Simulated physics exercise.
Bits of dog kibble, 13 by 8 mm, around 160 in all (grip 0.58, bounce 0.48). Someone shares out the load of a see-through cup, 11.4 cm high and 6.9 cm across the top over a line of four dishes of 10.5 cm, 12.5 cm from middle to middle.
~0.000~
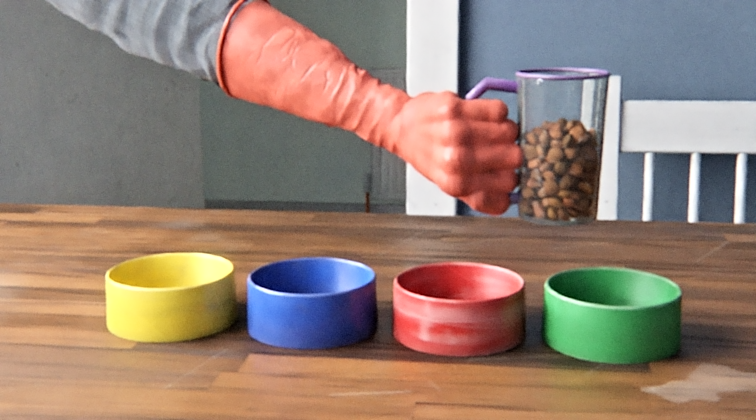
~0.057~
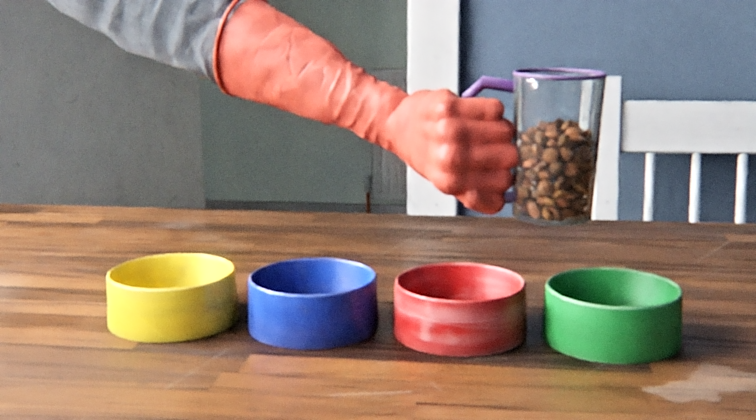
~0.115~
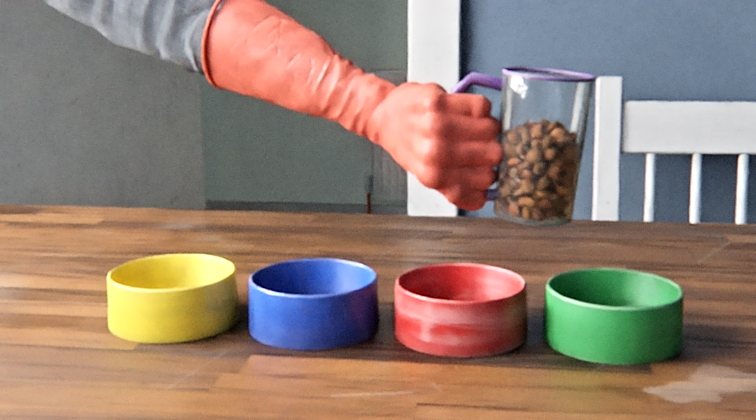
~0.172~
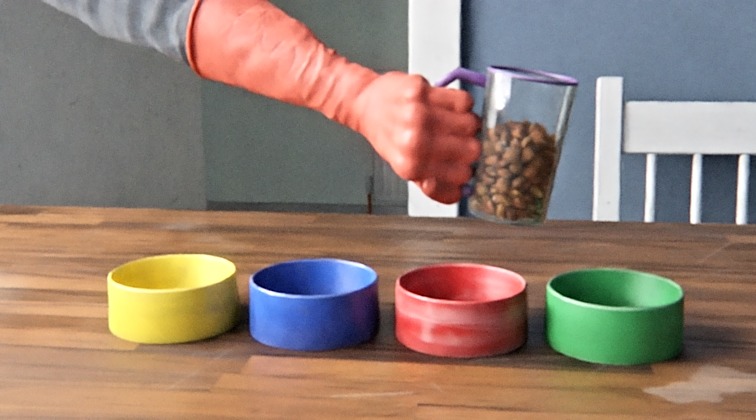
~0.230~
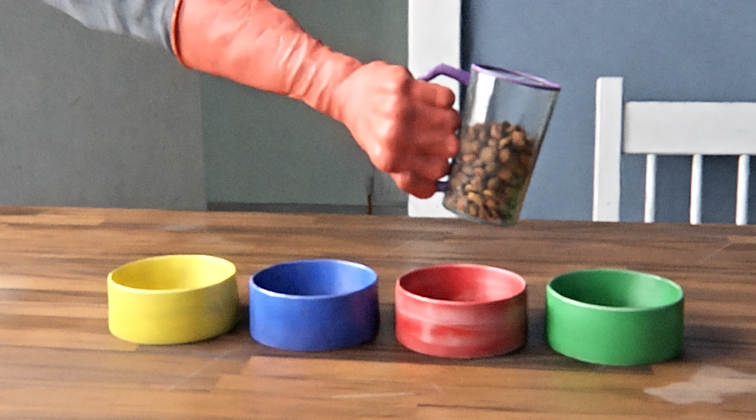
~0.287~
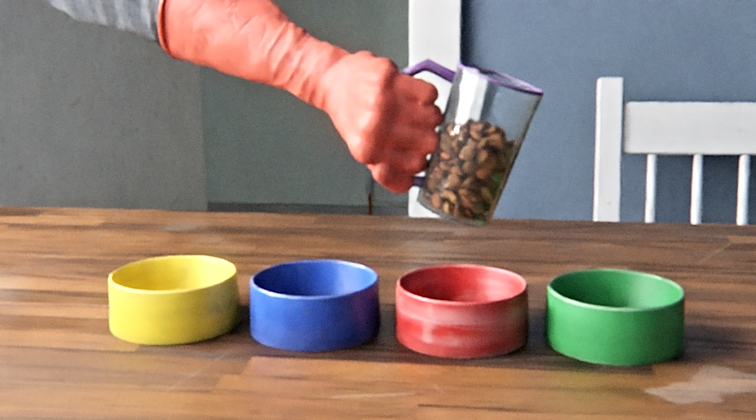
At first, a hand in a reddish rubber glove holds a clear cup of brown kibble upright by its purple handle, above a wooden table with yellow, blue, red and green dishes. The arm then moves the cup leftward, gradually tilting it to the right, while the kibble stays inside.
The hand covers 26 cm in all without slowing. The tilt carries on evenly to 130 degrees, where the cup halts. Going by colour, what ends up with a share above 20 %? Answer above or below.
Red: Below, blue: Above, green: Below, yellow: Below, counter: Below.
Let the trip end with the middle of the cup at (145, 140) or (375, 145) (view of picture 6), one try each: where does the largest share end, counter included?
The winner: Yellow, then red.
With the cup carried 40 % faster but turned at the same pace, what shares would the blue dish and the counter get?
In that case blue 100, counter 0.
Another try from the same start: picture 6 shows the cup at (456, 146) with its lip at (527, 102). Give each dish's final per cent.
Red 0, blue 100, green 0, yellow 0.
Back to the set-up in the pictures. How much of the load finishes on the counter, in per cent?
Roughly 0 per cent.
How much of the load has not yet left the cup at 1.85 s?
Roughly 0 per cent.
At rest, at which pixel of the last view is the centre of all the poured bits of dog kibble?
Near (325, 307).
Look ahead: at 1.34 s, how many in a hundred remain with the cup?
Some 100 per cent of the load.
After 0.92 s, tilt 71 degrees; cup holds 100 %.
Then, at 1.34 s, tilt 106 degrees; cup holds 100 %.
After 1.85 s, tilt 130 degrees; cup holds 0 %, blue 95 %.
By 2.3 s all is still; red 0 %, blue 100 %, green 0 %, yellow 0 %, counter 0 %.
